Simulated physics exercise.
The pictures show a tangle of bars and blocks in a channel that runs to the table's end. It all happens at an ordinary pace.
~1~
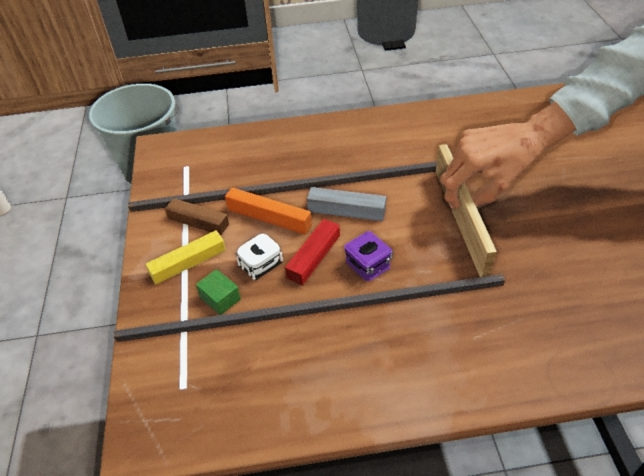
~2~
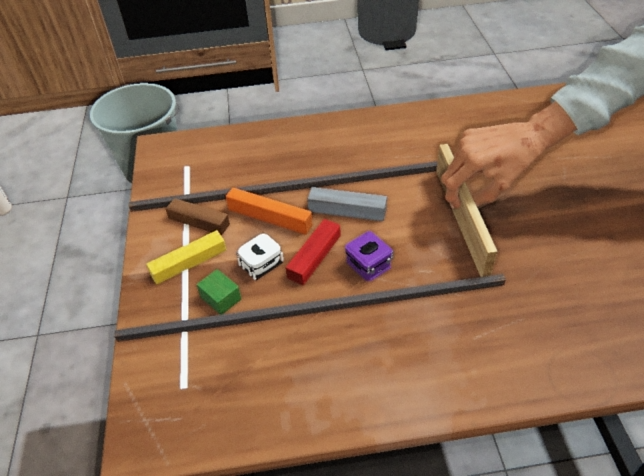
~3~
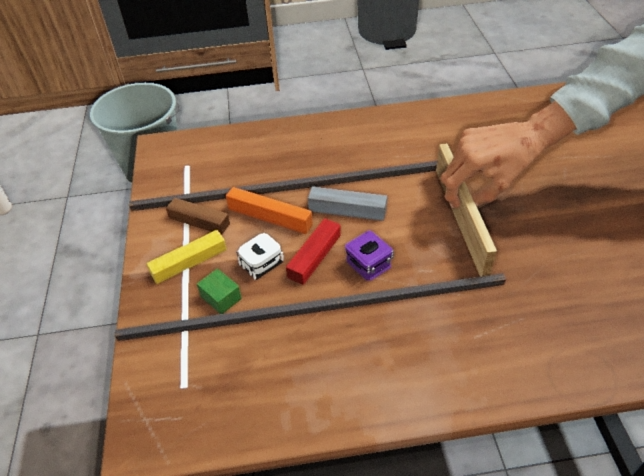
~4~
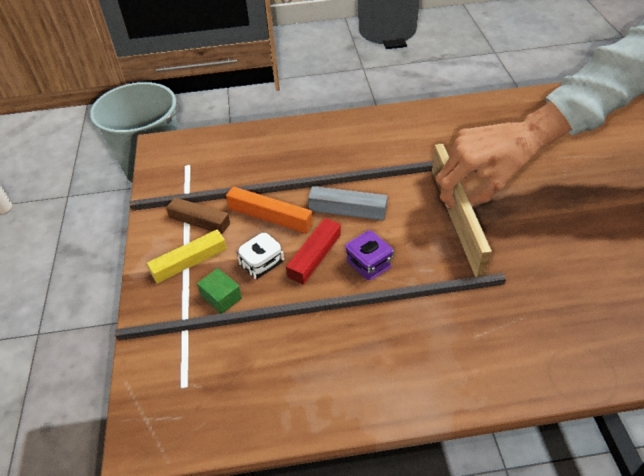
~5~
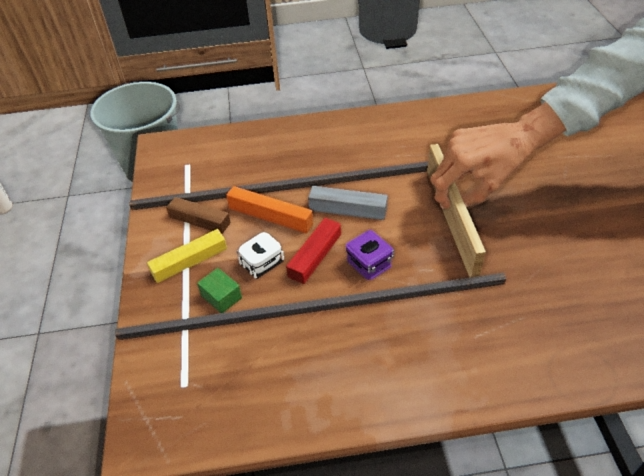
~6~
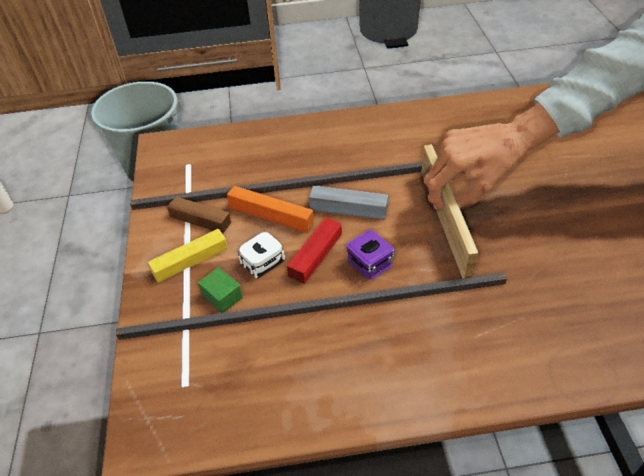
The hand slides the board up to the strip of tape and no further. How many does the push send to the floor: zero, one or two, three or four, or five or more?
In the end the number that fall off is one or two.
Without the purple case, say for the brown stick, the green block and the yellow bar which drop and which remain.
The brown stick goes over; the green block stays on; the yellow bar drops off.
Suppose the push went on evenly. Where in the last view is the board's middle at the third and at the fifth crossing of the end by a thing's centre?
About (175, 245), then (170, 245).
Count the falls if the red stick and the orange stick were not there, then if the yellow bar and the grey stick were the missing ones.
The counts: 0 and 1.
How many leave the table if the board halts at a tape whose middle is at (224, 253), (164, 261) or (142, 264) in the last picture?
It would be 0, 5 and 7.
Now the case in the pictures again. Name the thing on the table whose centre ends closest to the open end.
Foremost is the orange stick.
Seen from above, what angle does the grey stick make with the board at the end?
Near 50 degrees.
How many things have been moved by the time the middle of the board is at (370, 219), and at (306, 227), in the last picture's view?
First 2, then 5.
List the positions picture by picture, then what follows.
Yellow bar (187, 257); brown stick (197, 217); green block (218, 292); board (463, 208); tape (185, 260), in the first frame.
Brown stick (198, 217); board (463, 207), in the second frame.
Green block (219, 291); orange stick (269, 210), in the third frame.
Yellow bar (188, 256); white case (261, 256), in the fourth frame.
Brown stick (198, 215); purple case (369, 255), in the fifth frame.
Yellow bar (189, 255); brown stick (199, 215); green block (220, 290); board (447, 208); tape (187, 258), in the sixth frame.
Soon after, none off yet; yellow bar at rest near (189, 255); brown stick at rest near (199, 215); green block at rest near (220, 290).
Then, none off yet; yellow bar moved a little near (169, 262); brown stick moved a little near (177, 221); green block moved a little near (209, 297).
At rest, the number that fall off is one or two; fallen, brown stick and yellow bar.
